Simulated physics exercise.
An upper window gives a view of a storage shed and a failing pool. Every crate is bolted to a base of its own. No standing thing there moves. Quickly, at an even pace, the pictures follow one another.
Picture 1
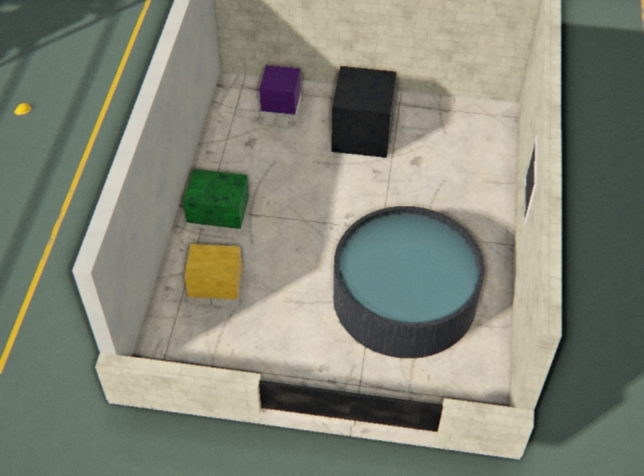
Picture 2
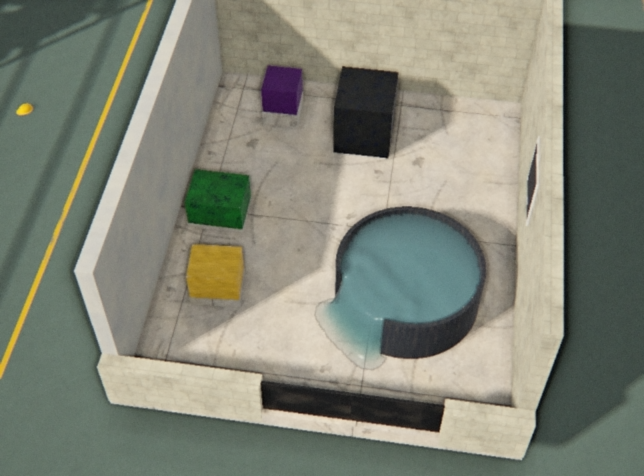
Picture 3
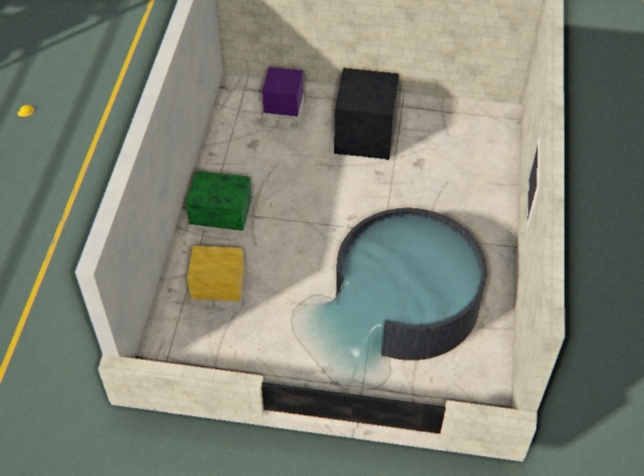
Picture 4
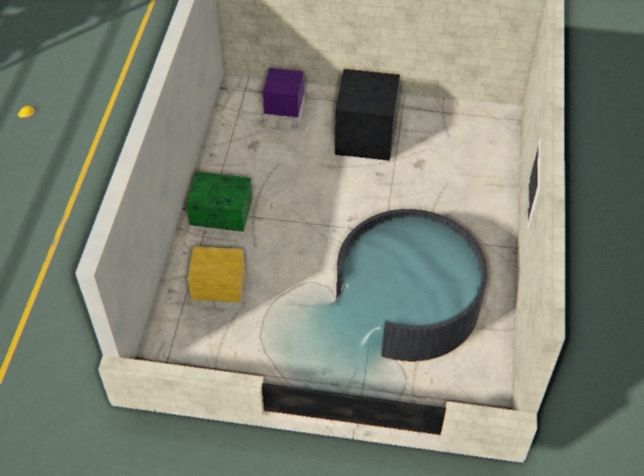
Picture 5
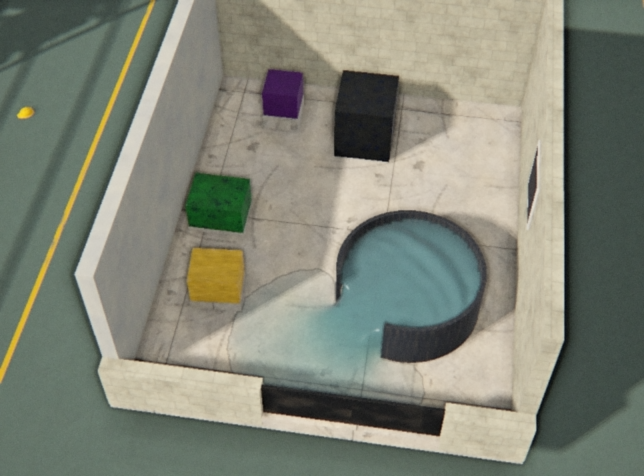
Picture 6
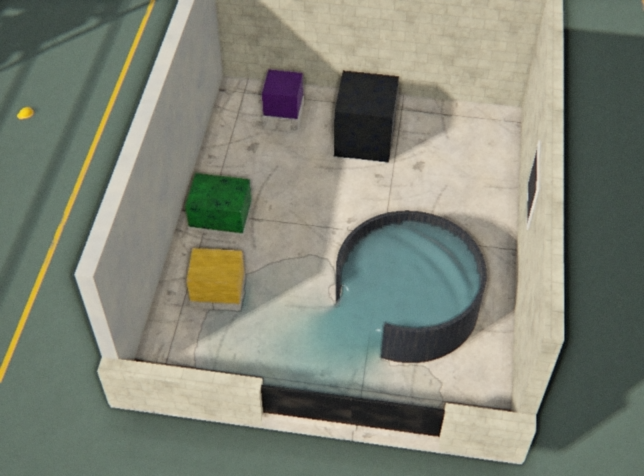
In a walled enclosure seen from above, a round dark-sided pool stands full and still, then opens at its lower left side, and water pours out and spreads across the floor while the purple, black, green and yellow blocks stay put.
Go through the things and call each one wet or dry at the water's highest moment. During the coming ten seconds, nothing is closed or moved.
Called one by one: The yellow crate is wet; the purple crate is dry; the green crate is wet.
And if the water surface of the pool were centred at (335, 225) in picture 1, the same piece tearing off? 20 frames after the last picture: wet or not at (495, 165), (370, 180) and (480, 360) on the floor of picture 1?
First unwetted; next unwetted; last drenched.
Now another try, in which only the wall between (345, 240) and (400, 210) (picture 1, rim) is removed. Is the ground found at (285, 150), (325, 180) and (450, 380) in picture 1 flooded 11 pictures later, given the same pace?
Okay, the first is waterlogged, the next is waterlogged, and the last is left untouched.
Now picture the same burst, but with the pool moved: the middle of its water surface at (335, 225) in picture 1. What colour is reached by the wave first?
Answer: The crate marked yellow, before any other.
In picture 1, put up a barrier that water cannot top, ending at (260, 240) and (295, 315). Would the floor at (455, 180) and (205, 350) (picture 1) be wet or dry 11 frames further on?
Untouched, reached.
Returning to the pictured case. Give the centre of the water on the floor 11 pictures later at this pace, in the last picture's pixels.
My reading is close to (322, 329).
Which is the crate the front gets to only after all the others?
Result - the purple-painted one.
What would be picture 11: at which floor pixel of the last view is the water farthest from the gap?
The farthest wet spot is near (128, 384).
A moment on, water covers 25 % of the floor; the yellow crate water round its plinth, the purple crate not reached, the green crate water round its plinth.
Next, water covers 35 % of the floor; the yellow crate water round its plinth, the purple crate not reached, the green crate water round its plinth.
Then, water covers 55 % of the floor; the yellow crate water round its plinth, the purple crate water round its plinth, the green crate water round its plinth.
Later, water covers 90 % of the floor; the yellow crate water round its plinth, the purple crate water round its plinth, the green crate water round its plinth.
In the end, water covers 100 % of the floor; the yellow crate was topped, the purple crate stayed above the water, the green crate was topped.
